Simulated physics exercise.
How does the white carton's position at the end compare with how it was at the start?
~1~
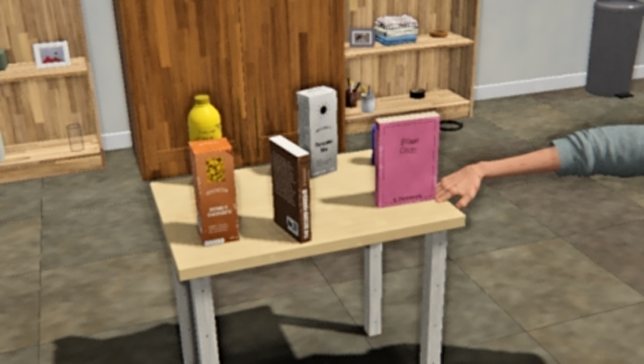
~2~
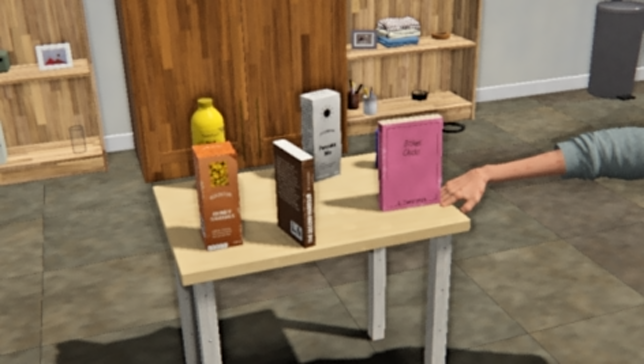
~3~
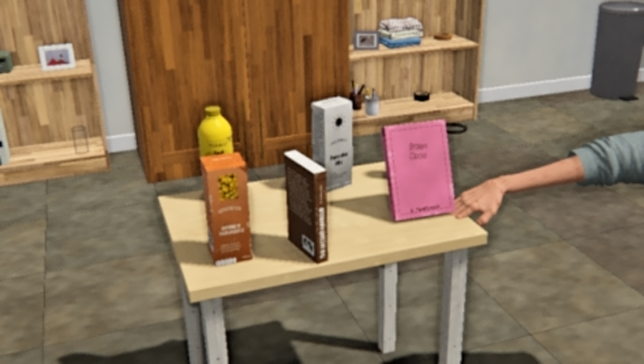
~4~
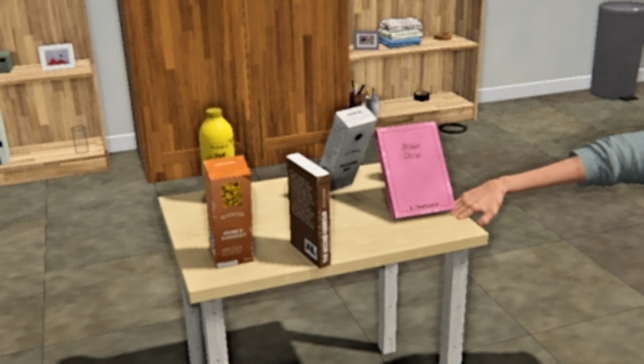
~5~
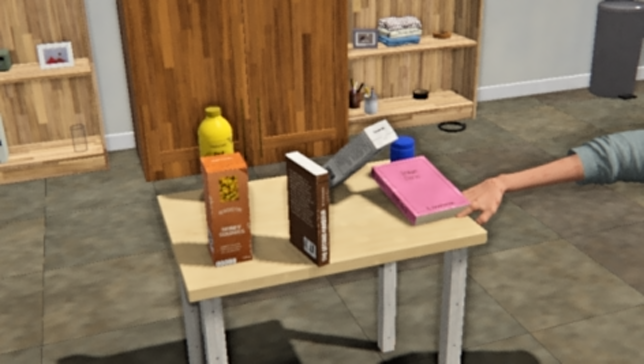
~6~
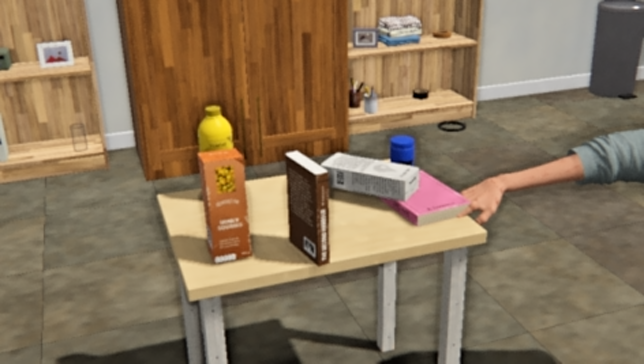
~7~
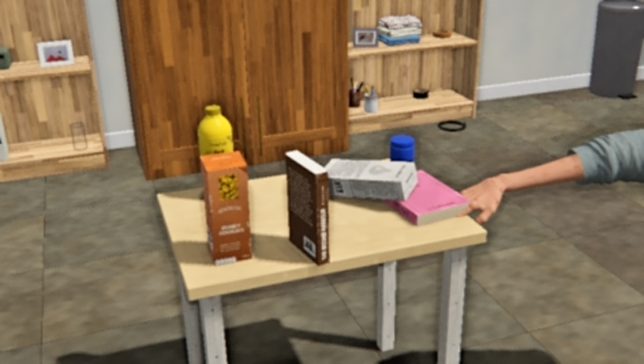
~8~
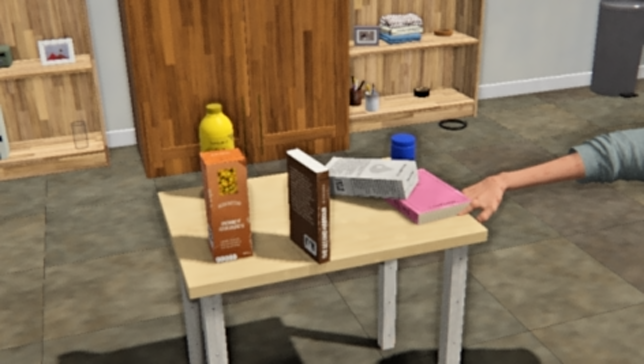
At the start the white carton stands upright on the table, but by the end it is lying on its side.
